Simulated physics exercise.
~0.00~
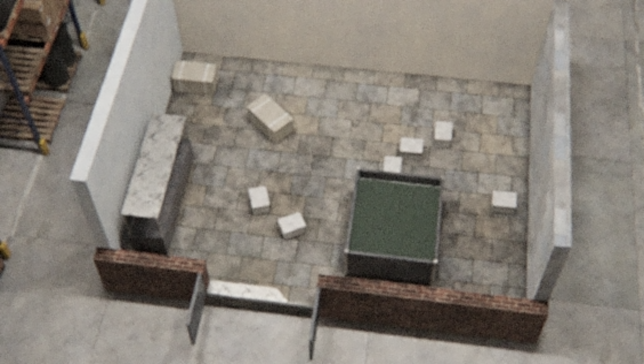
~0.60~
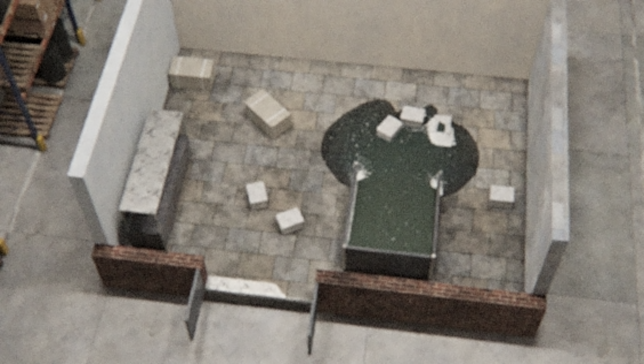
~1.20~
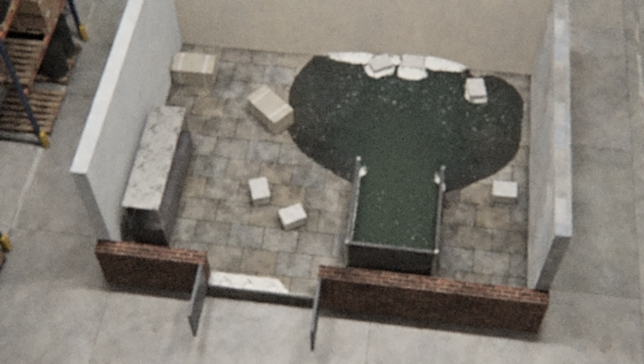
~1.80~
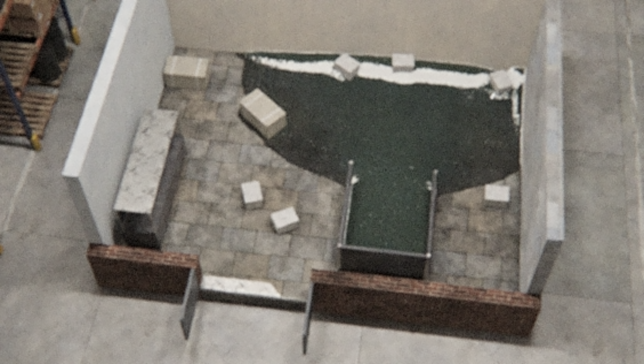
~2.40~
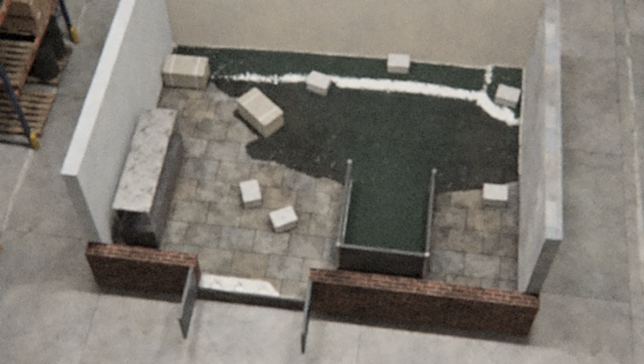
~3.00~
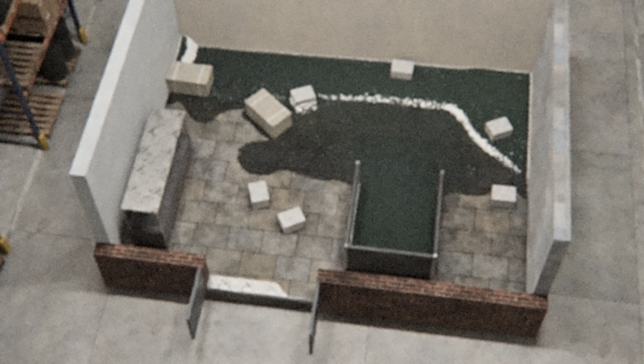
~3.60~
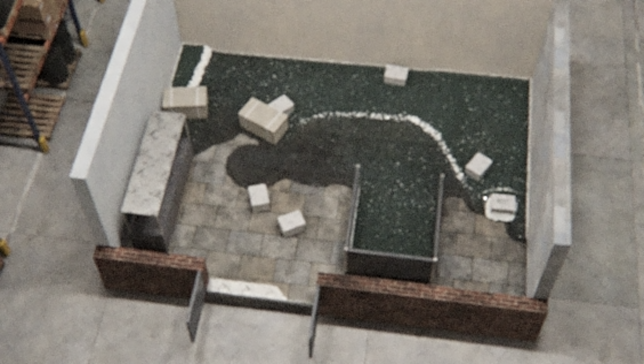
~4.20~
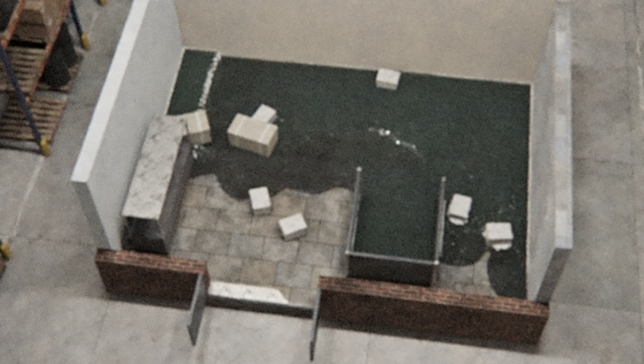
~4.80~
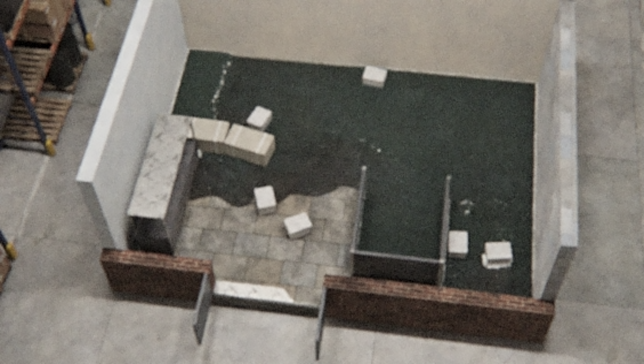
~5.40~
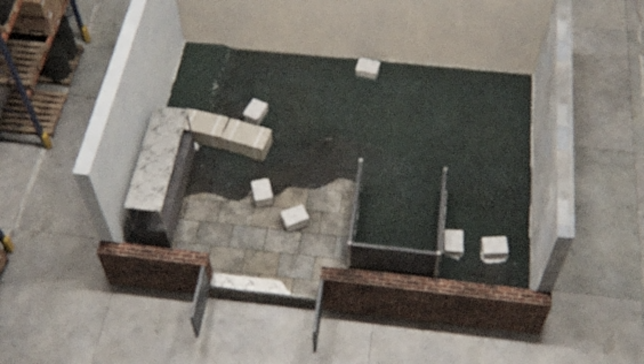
To begin with, a square tank of dark green water stands by a low brick wall in a stone-paved, walled area, with white blocks and beige boxes scattered around. The tank's far side gives way and water bursts out, pushing three white blocks toward the back wall. The dark pool spreads along that wall, trailing white foam, and the blocks drift apart. Water then curls back on both sides, carrying blocks nearer and swinging the beige boxes toward the marble-topped counter. Finally the water calms, covering most of the floor except a dry patch near the entrance.
